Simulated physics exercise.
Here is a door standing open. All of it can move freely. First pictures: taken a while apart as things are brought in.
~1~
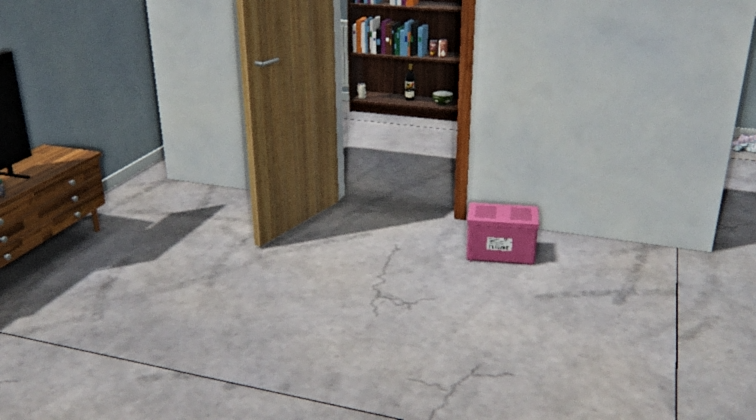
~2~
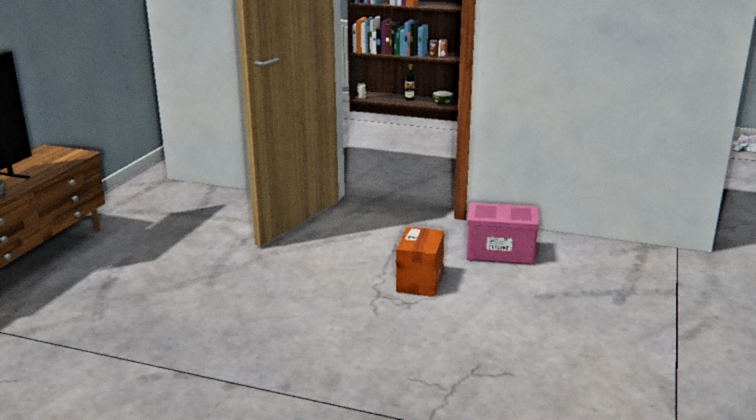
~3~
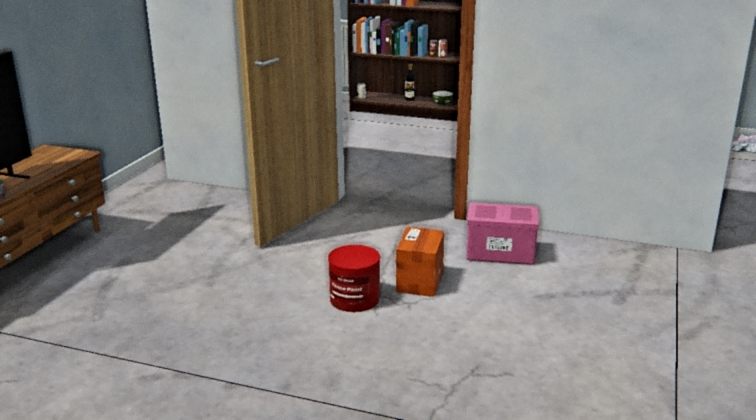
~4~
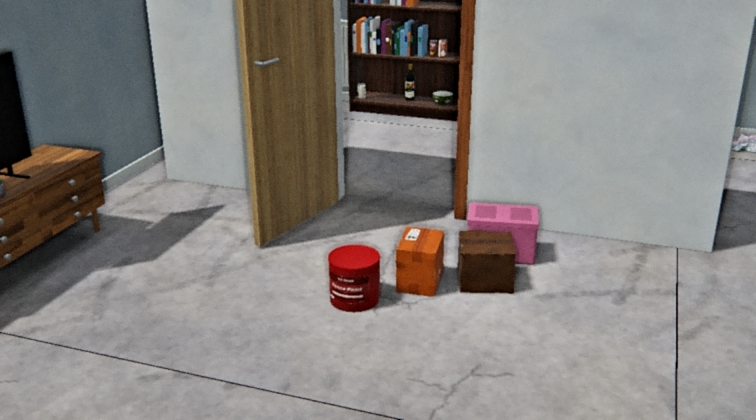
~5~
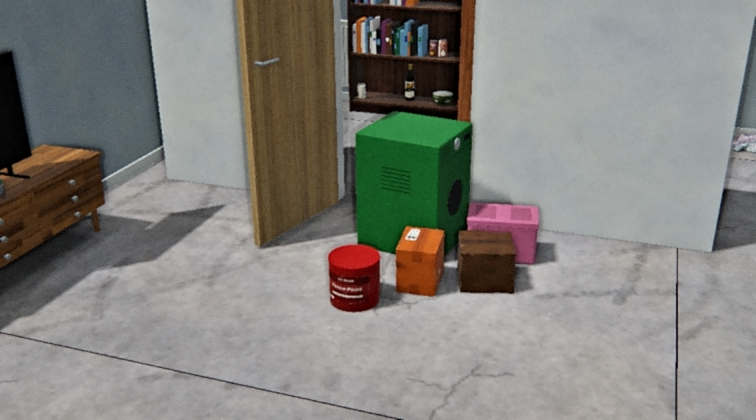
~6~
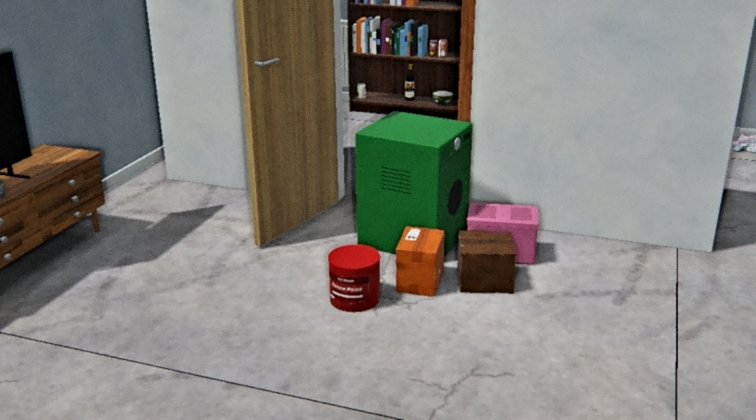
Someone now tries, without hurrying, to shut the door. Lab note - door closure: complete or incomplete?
Incomplete.
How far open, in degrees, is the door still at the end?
Roughly 60 degrees open.
Then, 0.50 s later than the last frame, open by 94°.
Then, 0.80 s later than the last frame, open by 79°.
Then, 1.10 s later than the last frame, open by 62°.
When it is over, open by 59°; all 5 as before. End places, in pixels of the last picture, green appliance near (415, 185).
